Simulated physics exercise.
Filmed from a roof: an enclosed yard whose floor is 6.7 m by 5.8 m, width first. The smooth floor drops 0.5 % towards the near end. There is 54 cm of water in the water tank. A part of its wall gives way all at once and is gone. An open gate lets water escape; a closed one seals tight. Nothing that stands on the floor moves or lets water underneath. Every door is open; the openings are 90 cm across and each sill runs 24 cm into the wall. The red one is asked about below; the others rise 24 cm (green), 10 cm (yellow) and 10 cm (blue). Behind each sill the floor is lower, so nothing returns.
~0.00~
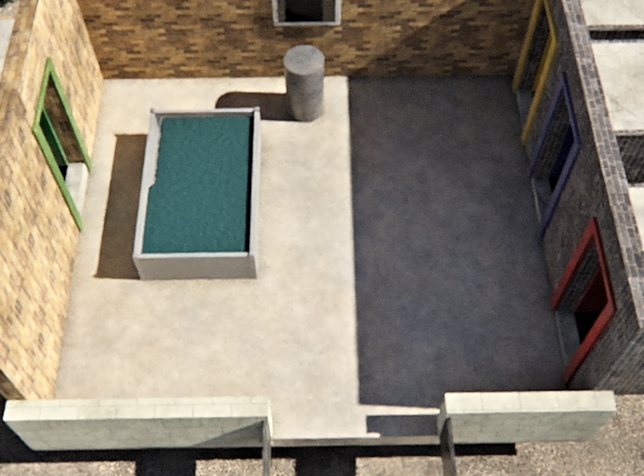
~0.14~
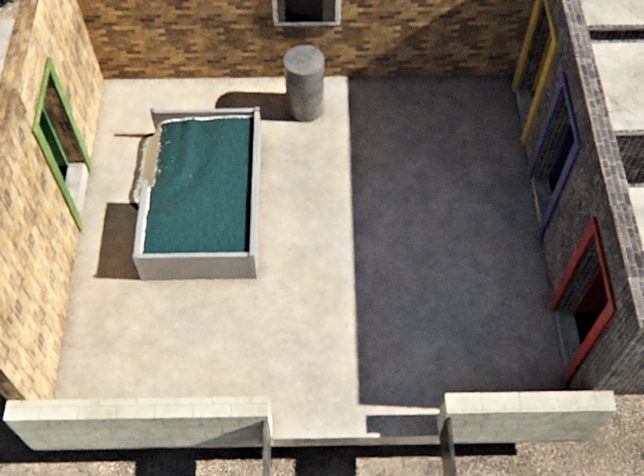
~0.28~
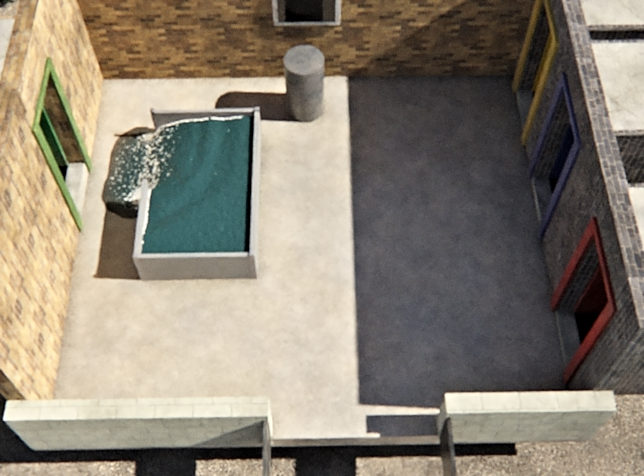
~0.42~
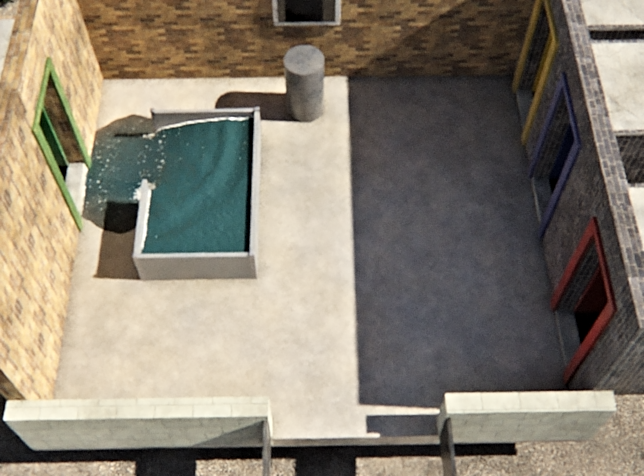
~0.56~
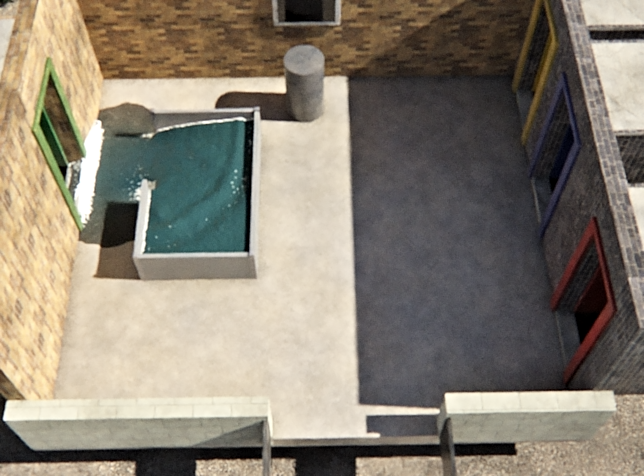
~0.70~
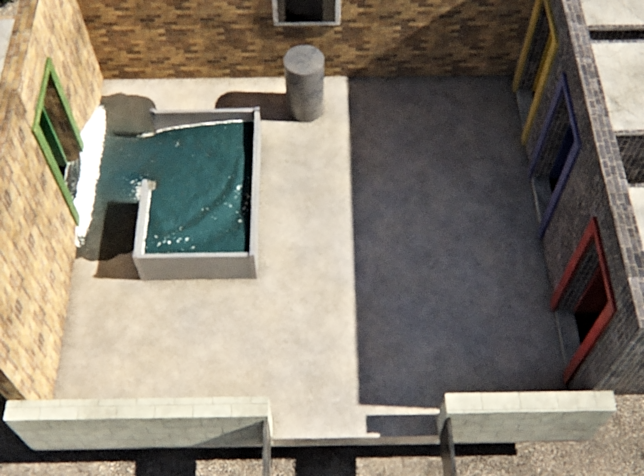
A rectangular tank of green water sat still in a walled yard until part of its left side vanished, and water poured out, spreading foamy across the pale floor to the green door.
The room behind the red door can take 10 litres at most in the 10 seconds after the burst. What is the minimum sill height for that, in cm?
Close to 6.5 cm is just enough.
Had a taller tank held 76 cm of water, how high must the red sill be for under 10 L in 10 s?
About 11.0 cm.
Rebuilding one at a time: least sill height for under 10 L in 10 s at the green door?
Roughly 34 cm at green.
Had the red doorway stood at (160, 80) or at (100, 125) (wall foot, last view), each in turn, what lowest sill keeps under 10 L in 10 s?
About 24 and 28 cm.
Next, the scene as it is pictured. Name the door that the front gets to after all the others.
The red one.
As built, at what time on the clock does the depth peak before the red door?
Near 7.5 s.
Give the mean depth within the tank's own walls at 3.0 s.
About 23 cm.
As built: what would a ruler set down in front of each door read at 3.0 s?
In cm: Green 24, red 0, yellow 0, blue 0.
After 1.4 s water covers 10 % of the floor, deepest (46 cm) near (104, 81); it has not reached the red door.
After 3.0 s water covers 35 % of the floor, deepest (28 cm) near (101, 98); it has not reached the red door.
After 10.0 s water covers 95 % of the floor, deepest (10 cm) near (439, 352); 9 cm at the red door, 8 litres in over its 7 cm sill.
At the red door as built, the water arrived by 6.9 s and peaked near 11 cm at 7.6 s.
Run again over the same 10 s with other heights there, 18 litres in over 5.5 cm, 6 litres over 7.5 cm. The limit of 10 litres is kept from about 6.5 cm up.
